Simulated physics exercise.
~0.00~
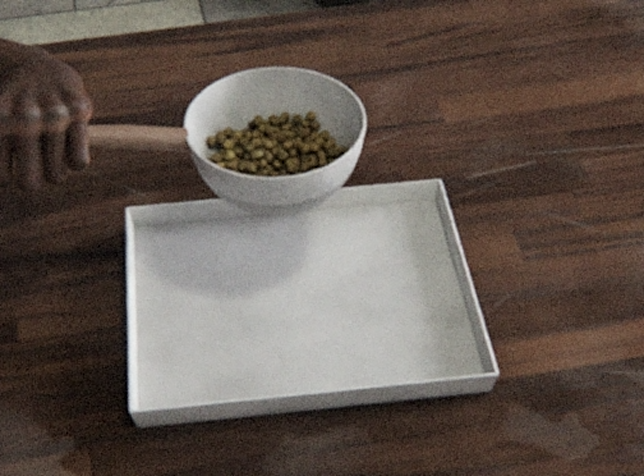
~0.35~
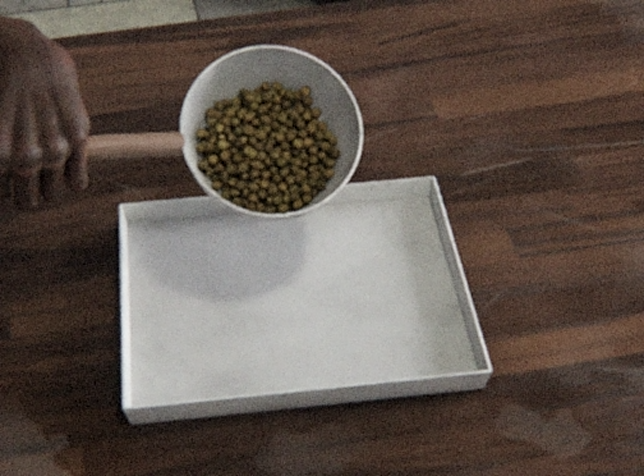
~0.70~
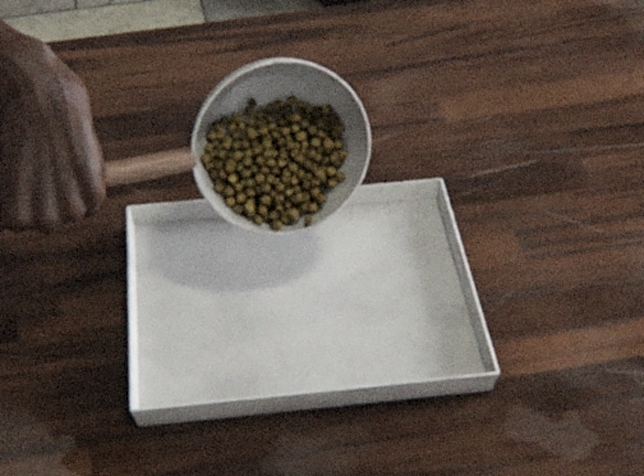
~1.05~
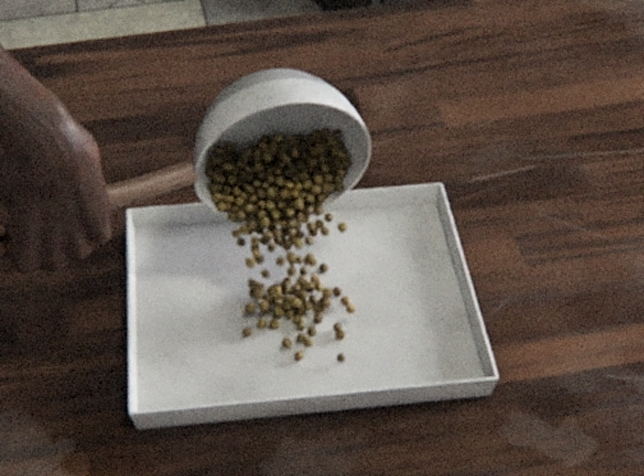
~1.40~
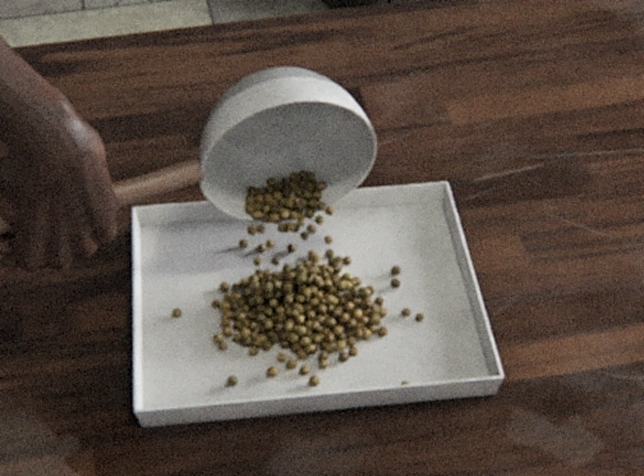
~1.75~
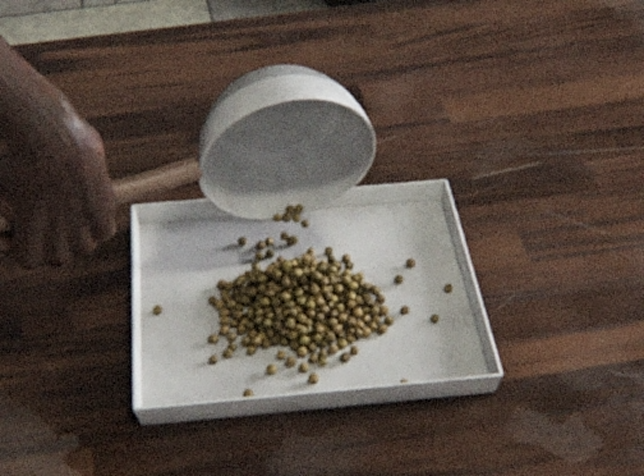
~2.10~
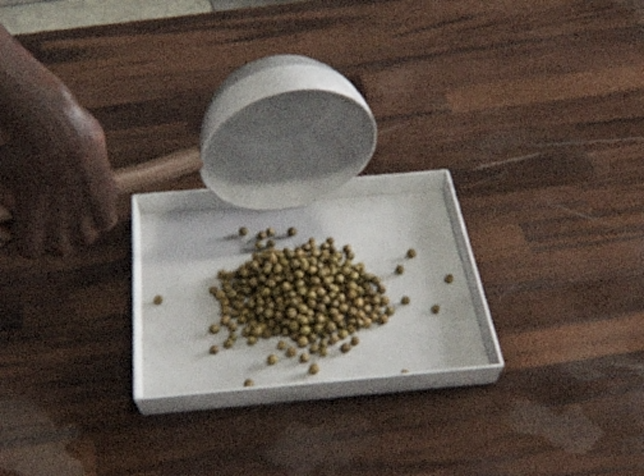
At the start, a hand at the left grips the wooden handle of a white, bowl-shaped ladle filled with small, round, greenish-brown pieces, above an empty white rectangular tray on a dark wooden surface. The hand turns the ladle toward the viewer, and the pieces come into fuller view without falling. As it tips further, they spill over the lower rim and drop into the tray. A heap builds near the middle while the ladle rapidly empties. Finally, the ladle hangs empty, still tipped, over a loose mound with several stray pieces scattered around it.
